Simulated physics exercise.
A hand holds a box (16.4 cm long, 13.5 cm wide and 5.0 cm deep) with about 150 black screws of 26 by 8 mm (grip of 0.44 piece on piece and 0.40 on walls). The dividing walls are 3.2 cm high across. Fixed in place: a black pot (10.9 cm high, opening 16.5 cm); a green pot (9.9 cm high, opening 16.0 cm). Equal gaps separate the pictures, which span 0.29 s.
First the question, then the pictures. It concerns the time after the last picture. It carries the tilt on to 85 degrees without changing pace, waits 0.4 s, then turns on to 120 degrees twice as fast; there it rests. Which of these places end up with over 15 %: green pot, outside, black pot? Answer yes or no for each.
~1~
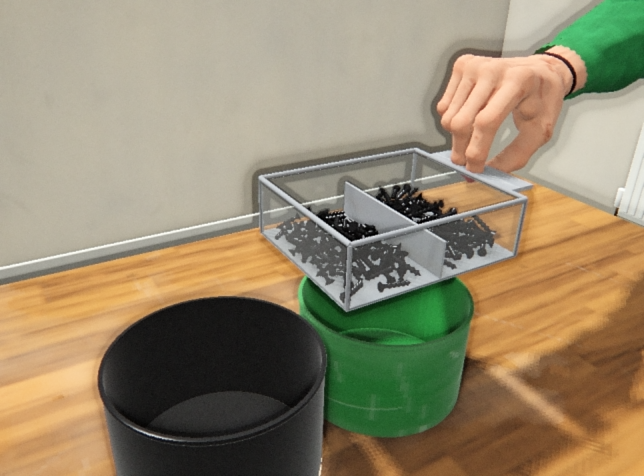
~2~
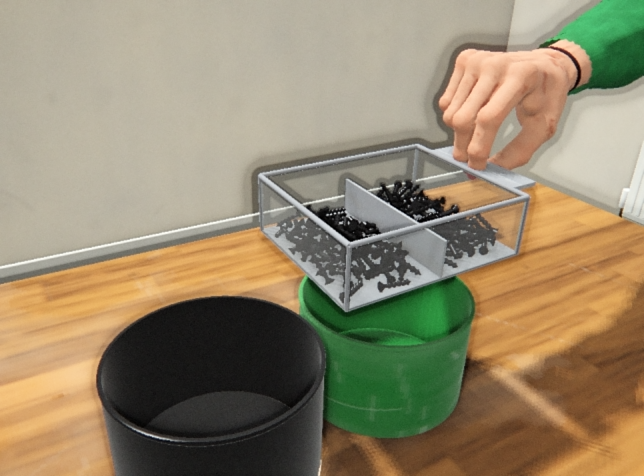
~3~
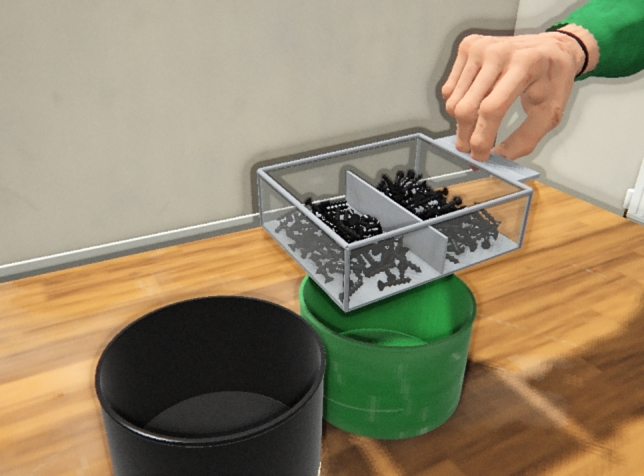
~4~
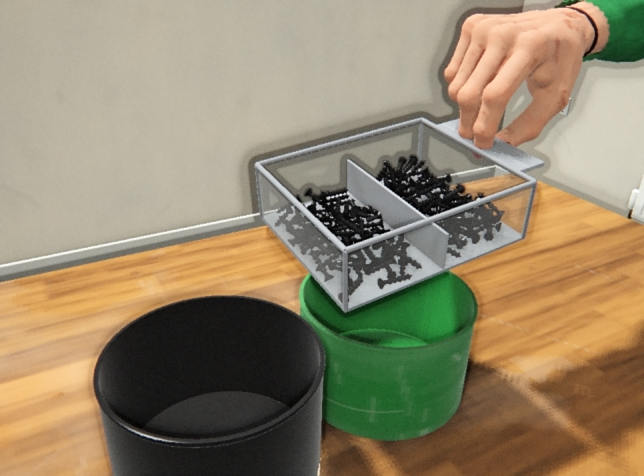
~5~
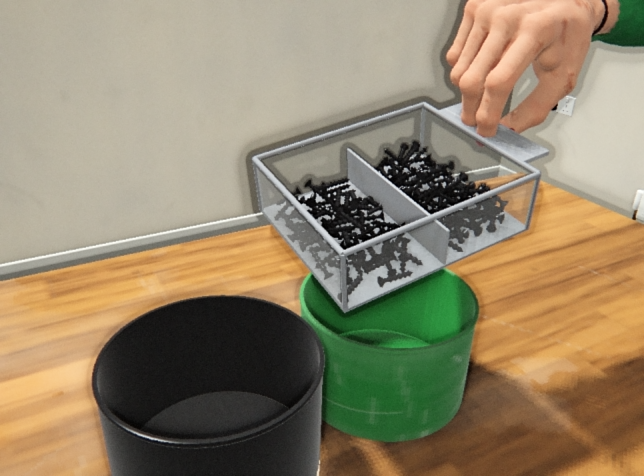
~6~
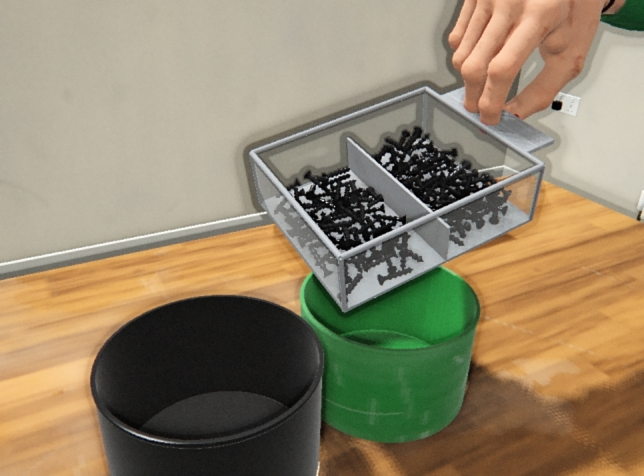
Green pot - no; outside everything - yes; black pot - no.
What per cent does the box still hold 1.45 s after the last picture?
Close to 75 per cent of the load.
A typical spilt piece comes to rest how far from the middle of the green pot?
26 cm.
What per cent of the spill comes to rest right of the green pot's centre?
Close to 0 in a hundred.
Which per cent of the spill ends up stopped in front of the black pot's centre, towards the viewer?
Share: Around 100 %.
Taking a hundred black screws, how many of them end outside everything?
My estimate is roughly 100 per cent.
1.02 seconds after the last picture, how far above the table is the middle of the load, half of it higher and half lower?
24 centimetres or so.
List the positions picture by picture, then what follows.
In the first picture, box at (446, 226); tilt 0 degrees; leading edge at (300, 208); black pot at (215, 356); green pot at (385, 293).
In the second picture, box at (446, 226); tilt 1 degrees; leading edge at (299, 207).
In the third picture, box at (447, 223); tilt 4 degrees; low side front left; leading edge at (298, 205).
In the fourth picture, box at (447, 220); tilt 8 degrees; low side front left; leading edge at (296, 203).
In the fifth picture, box at (448, 217); tilt 13 degrees; low side front left; leading edge at (294, 201).
In the sixth picture, box at (448, 214); tilt 17 degrees; low side front left; leading edge at (291, 200); black pot at (211, 356); green pot at (389, 295).
Then, 0.56 s after the last picture, tilt 59 degrees; box 100 %; middle of all pieces near (385, 162).
Then, 1.02 s after the last picture, tilt 85 degrees; box 90 %, in the air 5 %; middle of all pieces near (368, 228).
Then, 1.45 s after the last picture, tilt 90 degrees; box 75 %, outside 20 %, in the air 10 %; middle of all pieces near (335, 325).
Then, 1.86 s after the last picture, tilt 120 degrees; outside 75 %, in the air 25 %.
In the end, black pot 0 %, green pot 0 %, box 0 %, outside 100 %.
